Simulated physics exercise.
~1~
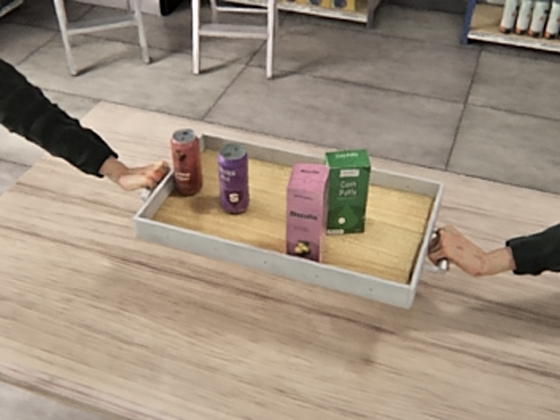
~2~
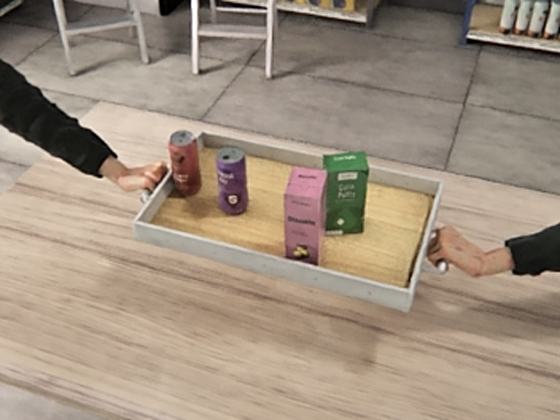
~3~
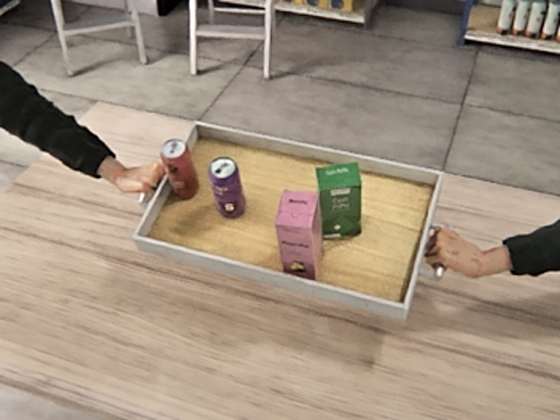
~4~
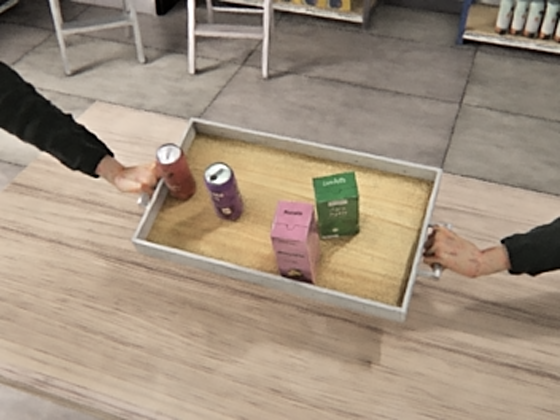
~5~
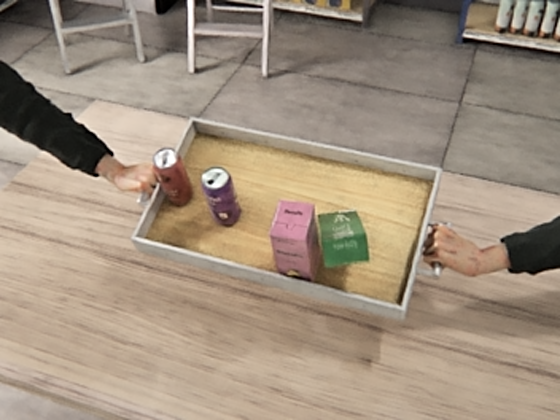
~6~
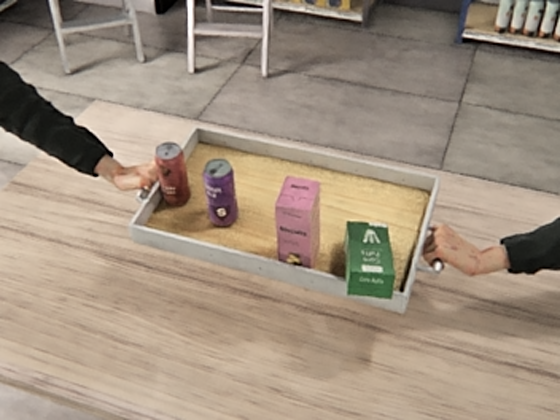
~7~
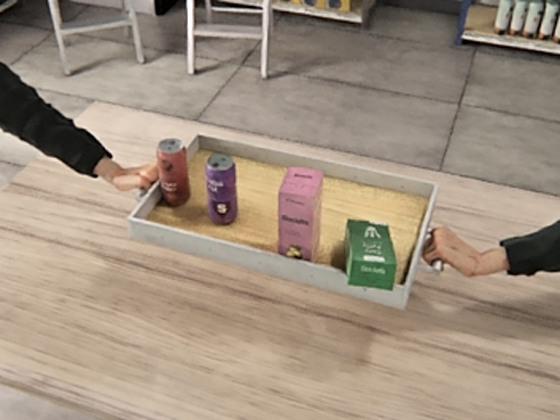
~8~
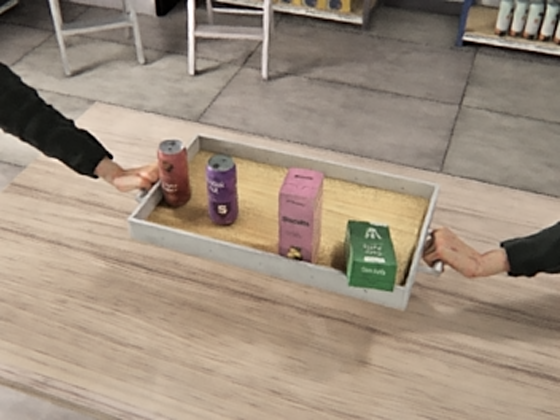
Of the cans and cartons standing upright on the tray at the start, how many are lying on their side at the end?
One of them is lying on its side at the end, the green packet. The pink carton and both cans are upright.
